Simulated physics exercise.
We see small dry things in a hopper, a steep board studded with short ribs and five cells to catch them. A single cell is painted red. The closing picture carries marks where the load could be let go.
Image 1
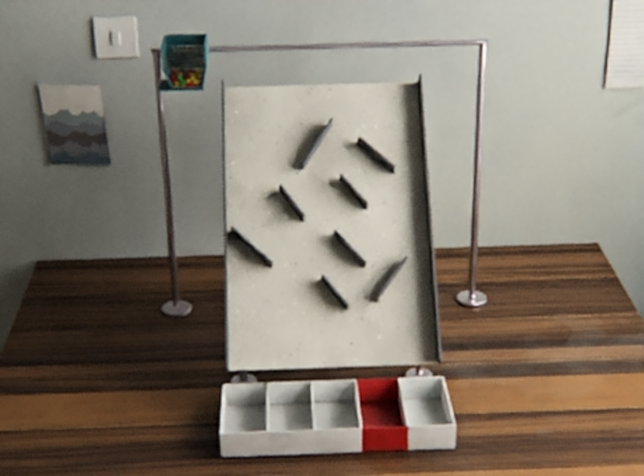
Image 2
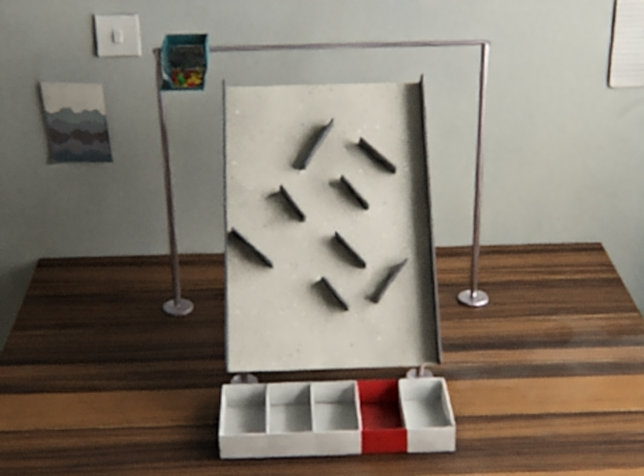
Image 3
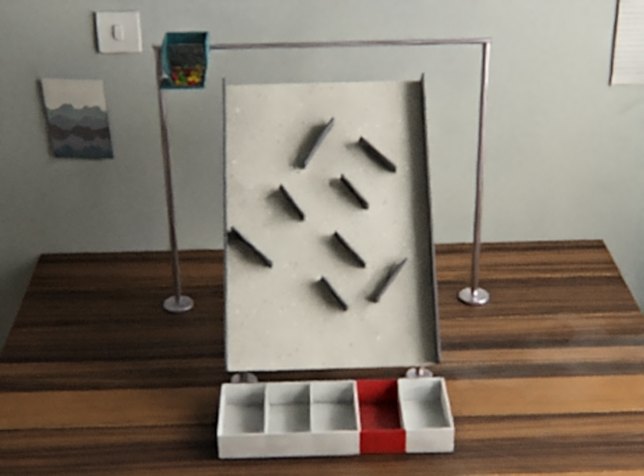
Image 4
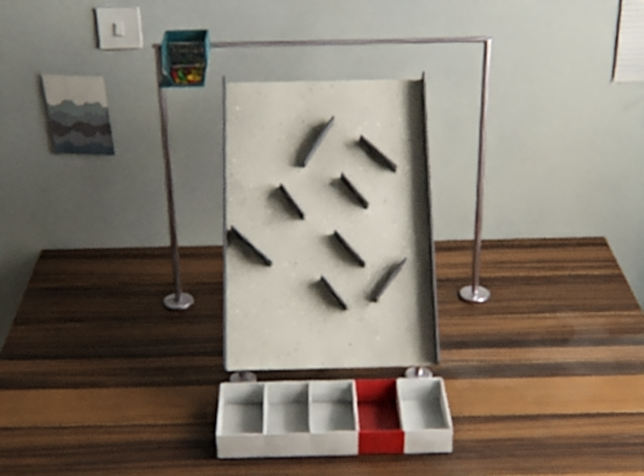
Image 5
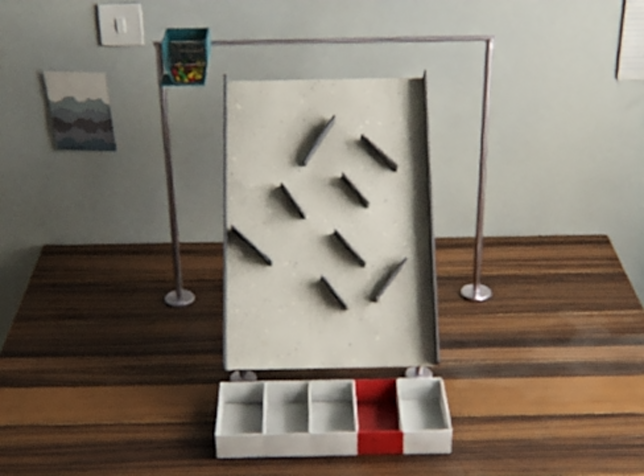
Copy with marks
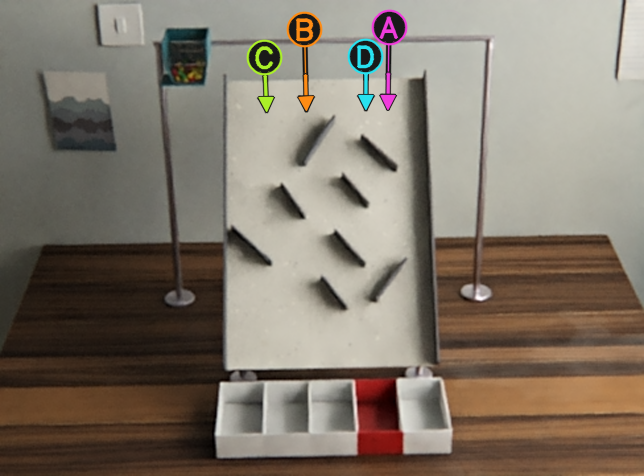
A pale, steep board with short dark ribs stood on a striped wooden table, behind a five-cell tray with one red cell, while a small hopper of colorful bits hung upper left; nothing moved noticeably.
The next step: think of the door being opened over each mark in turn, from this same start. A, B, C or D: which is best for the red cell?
I would pick mark B.
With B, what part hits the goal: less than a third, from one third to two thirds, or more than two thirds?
From one third to two thirds.
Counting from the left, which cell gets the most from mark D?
The fifth from the left.
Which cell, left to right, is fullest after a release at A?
It is the fifth one.
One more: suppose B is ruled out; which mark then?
That is mark C.
On the marked copy, mark A meets the board at (387, 104); mark B meets the board at (306, 105); mark C meets the board at (266, 106); mark D meets the board at (365, 104).
With A, just a few in the red cell, the larger part in other cells, roughly a quarter outside the box.
With B, roughly half in the red cell, roughly half in other cells.
With C, roughly a quarter in the red cell, roughly two thirds in other cells, just a few outside the box.
With D, about a tenth in the red cell, the larger part in other cells, about a tenth outside the box.
